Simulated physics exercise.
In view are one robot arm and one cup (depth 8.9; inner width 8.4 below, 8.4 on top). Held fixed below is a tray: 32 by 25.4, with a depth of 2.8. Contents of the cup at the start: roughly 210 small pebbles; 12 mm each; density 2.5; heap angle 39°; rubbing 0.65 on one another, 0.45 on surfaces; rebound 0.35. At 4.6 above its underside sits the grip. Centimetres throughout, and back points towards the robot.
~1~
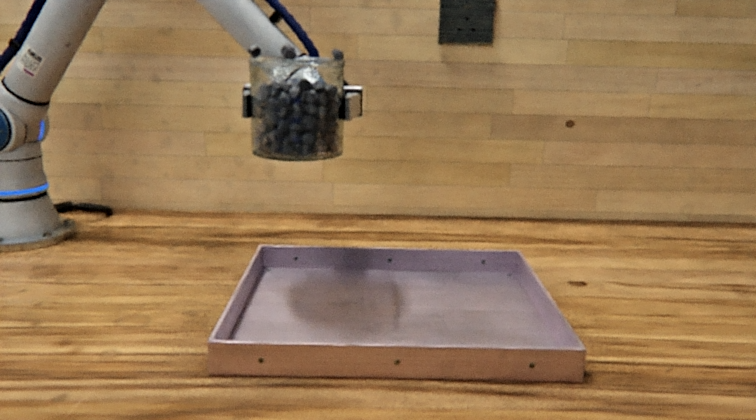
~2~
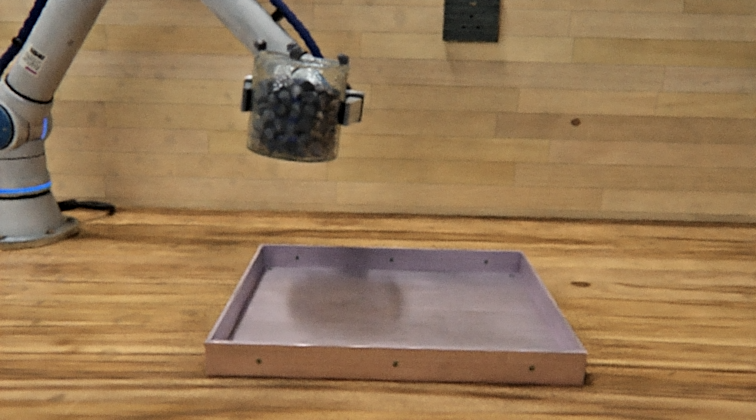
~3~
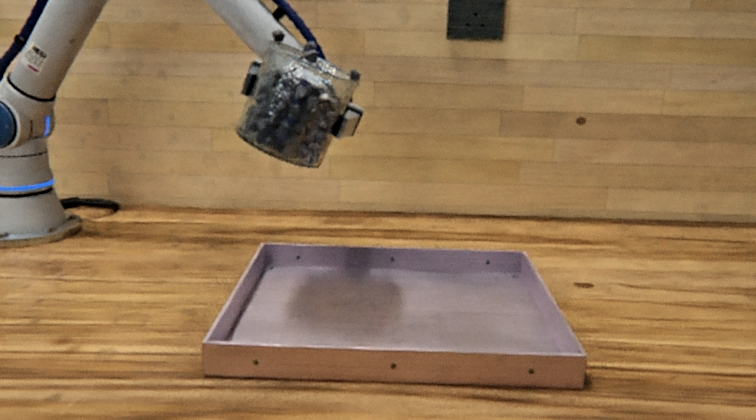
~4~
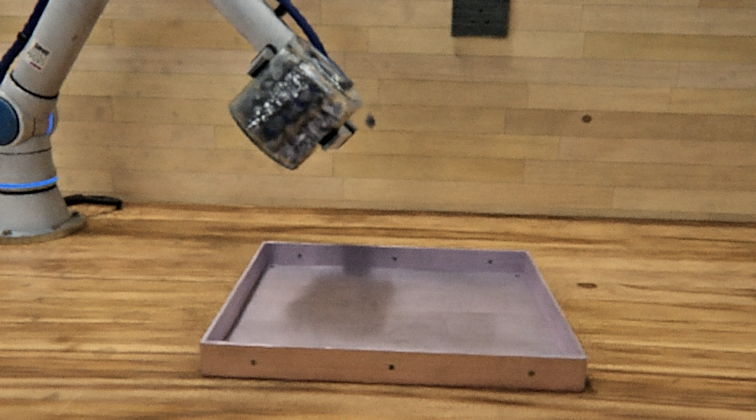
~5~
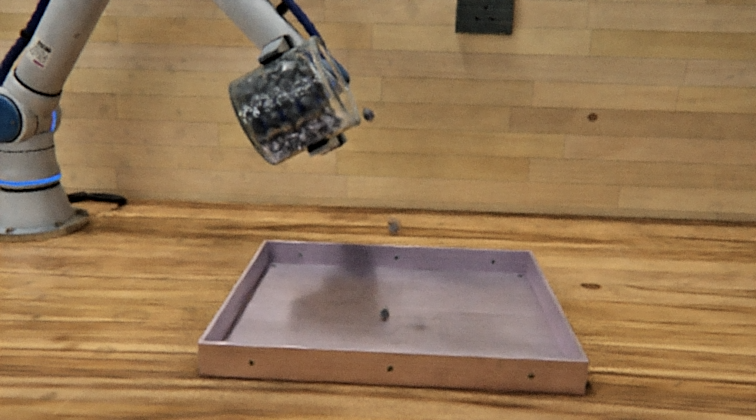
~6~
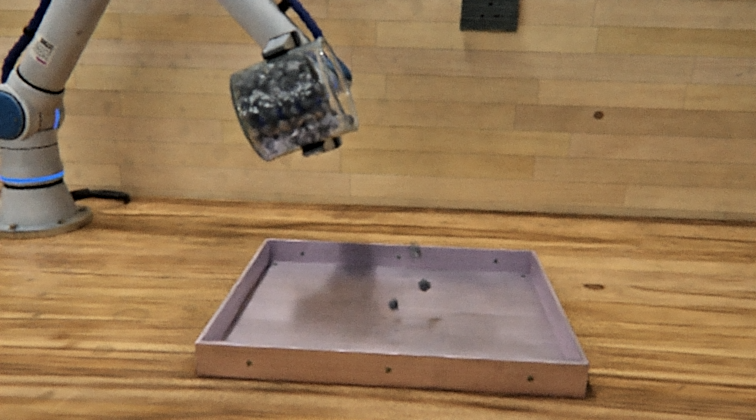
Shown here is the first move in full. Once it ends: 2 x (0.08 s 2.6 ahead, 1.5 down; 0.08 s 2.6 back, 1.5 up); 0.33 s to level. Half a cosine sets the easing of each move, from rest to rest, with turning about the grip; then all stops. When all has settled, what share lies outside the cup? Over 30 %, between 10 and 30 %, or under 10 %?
Between 10 and 30 %.
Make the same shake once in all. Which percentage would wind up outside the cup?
Probably about 10 in a hundred.
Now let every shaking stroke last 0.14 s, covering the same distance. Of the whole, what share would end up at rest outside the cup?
I'd expect close to 5 in a hundred.
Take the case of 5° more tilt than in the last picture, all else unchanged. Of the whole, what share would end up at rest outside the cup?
Near 20 %.
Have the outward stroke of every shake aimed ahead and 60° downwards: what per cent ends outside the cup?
10 %.
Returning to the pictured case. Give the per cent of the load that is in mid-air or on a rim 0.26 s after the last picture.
Around 7 percent of the load.
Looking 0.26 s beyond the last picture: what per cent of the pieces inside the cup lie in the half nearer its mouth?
Some 45 percent is in that half.
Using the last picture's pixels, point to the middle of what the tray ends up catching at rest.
It sits close to (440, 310).
Then, 0.26 s later, tilted 68° forward, highest piece 23 above the table; 187 in the cup, 4 in the tray, 15 in flight or on a rim.
Then, 0.52 s later, tilted 23° forward, highest piece 25 above the table; 175 in the cup, 28 in the tray, 3 in flight or on a rim.
Then, 0.85 s later, level, highest piece 26 above the table; 175 in the cup, 31 in the tray.
Then, 1.90 s later, level, highest piece 26 above the table; 175 in the cup, 31 in the tray.
At rest, 175 in the cup, 31 in the tray. That is 15 % outside the cup.
